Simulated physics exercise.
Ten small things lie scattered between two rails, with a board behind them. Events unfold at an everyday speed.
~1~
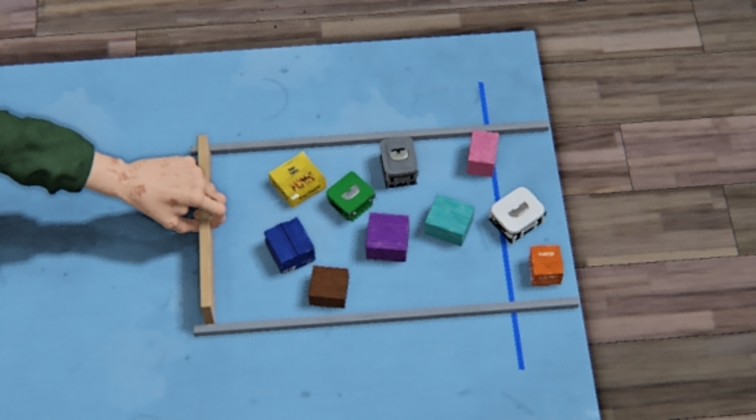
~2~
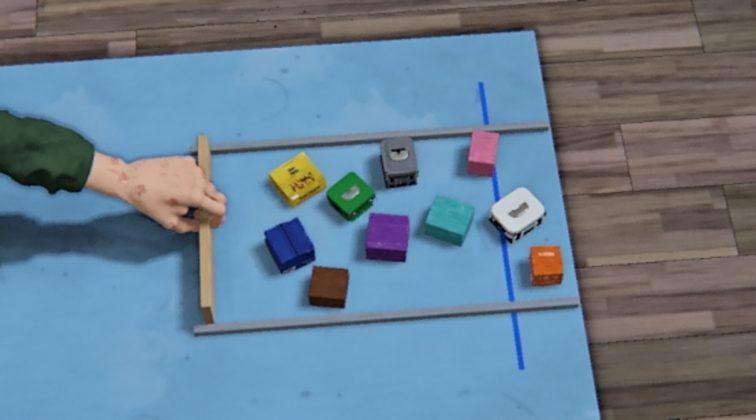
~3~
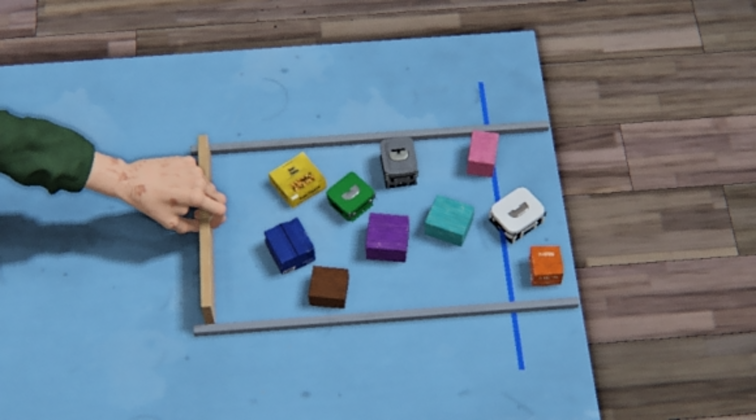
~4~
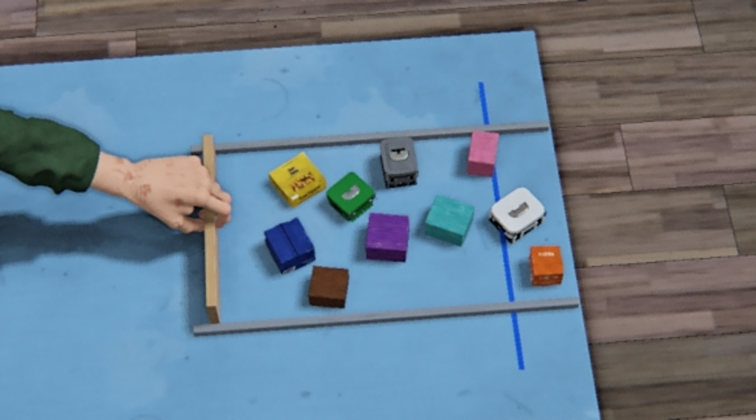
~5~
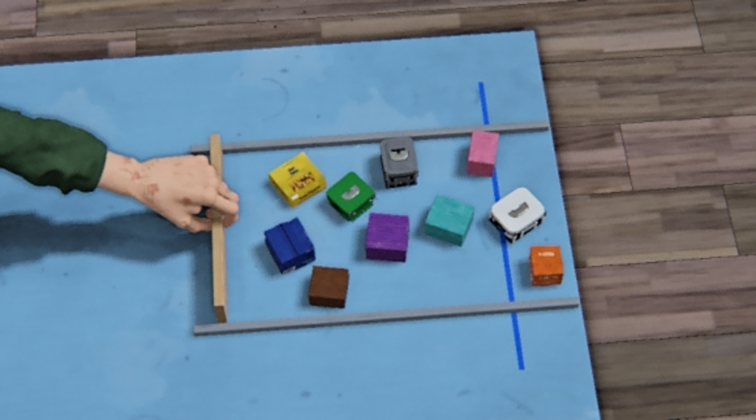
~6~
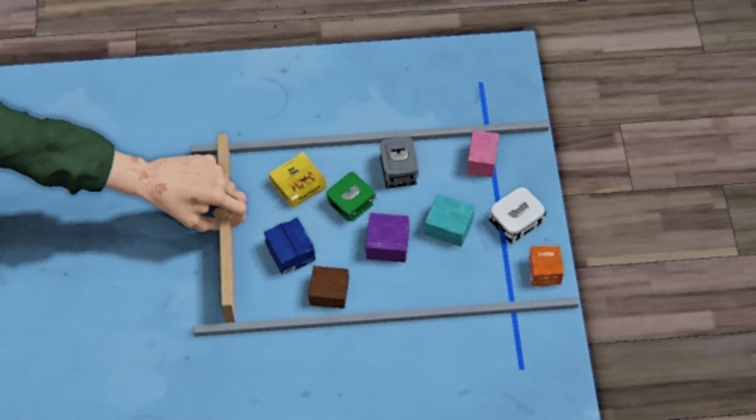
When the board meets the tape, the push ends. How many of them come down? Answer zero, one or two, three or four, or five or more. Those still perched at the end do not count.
Three or four.
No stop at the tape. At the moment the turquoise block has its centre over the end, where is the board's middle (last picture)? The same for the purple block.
For the turquoise block, about (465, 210); for the purple block, about (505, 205).
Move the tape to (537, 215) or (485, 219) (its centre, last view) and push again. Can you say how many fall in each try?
Counts: 6, 3.
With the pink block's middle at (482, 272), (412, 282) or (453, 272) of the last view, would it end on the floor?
In order, the pink block sits tight; sits tight; sits tight.
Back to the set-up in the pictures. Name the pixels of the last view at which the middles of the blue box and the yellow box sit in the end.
Reading them off: First (522, 234); then (513, 154).
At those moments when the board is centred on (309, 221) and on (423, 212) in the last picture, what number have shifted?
Counts: 3, 9.
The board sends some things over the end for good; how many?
In all, 3 of them.
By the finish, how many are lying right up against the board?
That would be 4 of them.
Soon after, none off yet; orange box at rest near (546, 266); white case at rest near (517, 215); pink block at rest near (483, 154).
In the end, the number that fall off is three or four; gone, turquoise block, pink block and white case.
